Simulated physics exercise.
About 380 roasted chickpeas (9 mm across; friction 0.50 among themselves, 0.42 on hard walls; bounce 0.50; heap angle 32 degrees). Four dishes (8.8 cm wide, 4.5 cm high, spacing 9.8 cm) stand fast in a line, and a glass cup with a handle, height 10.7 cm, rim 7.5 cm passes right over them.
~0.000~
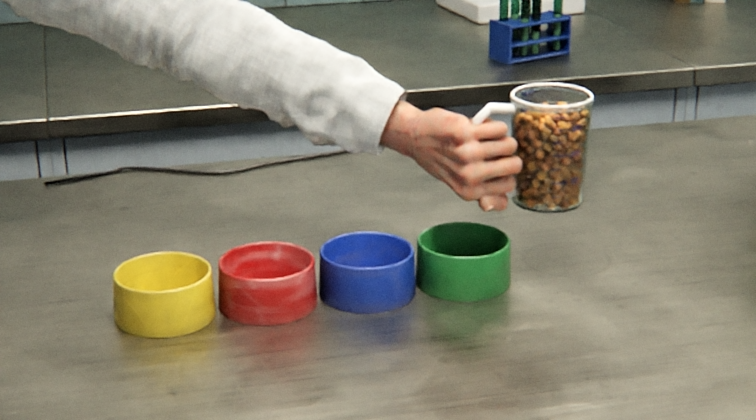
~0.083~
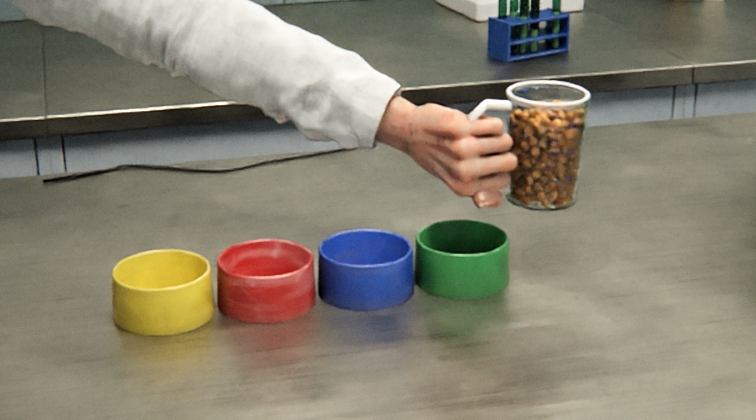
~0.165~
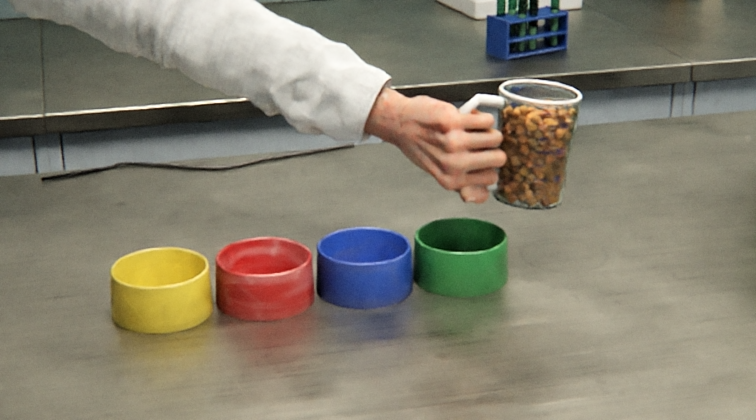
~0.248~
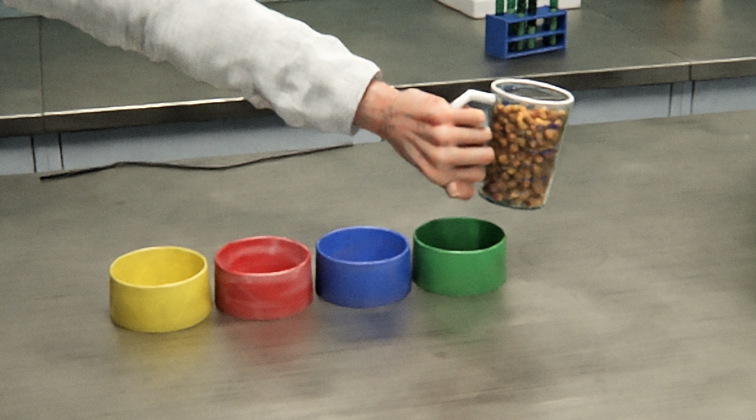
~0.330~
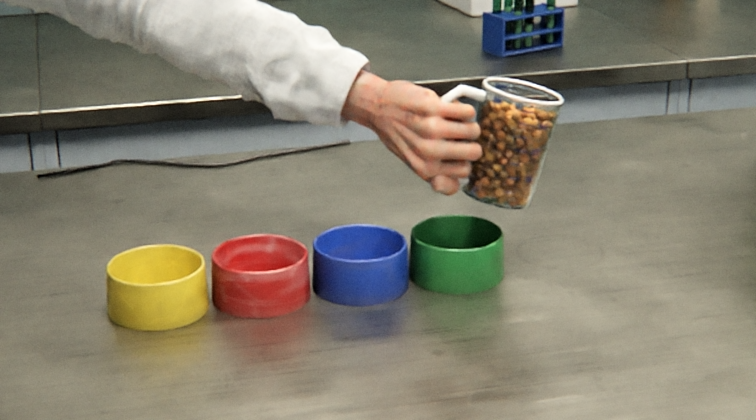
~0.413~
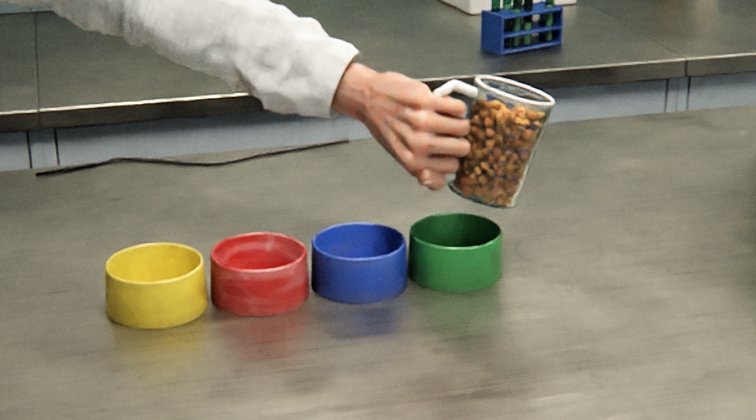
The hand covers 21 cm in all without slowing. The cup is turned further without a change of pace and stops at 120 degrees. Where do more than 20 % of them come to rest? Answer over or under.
Red dish: Under; blue dish: Over; green dish: Under; yellow dish: Under; on the counter: Over.
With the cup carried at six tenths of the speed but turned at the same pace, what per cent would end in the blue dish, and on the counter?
In that case blue 30; counter 20.
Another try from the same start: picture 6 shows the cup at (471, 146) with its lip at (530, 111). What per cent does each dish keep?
Red 0, blue 60, green 10, yellow 0.
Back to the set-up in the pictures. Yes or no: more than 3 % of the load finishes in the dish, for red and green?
Red no, green yes.
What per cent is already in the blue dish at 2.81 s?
Some 60 per cent.
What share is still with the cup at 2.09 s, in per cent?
About 95 per cent.
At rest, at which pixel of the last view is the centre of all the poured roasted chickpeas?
At about (381, 265).
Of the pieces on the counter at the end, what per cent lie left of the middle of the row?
About 0 per cent.
Then, at 1.42 s, tilt 64 degrees; cup holds 100 %.
After 2.09 s, tilt 96 degrees; cup holds 95 %, blue 5 %.
After 2.81 s, tilt 120 degrees; cup holds 10 %, blue 60 %, green 5 %.
At rest (3.6 s), red 0 %, blue 65 %, green 10 %, yellow 0 %, counter 30 %.
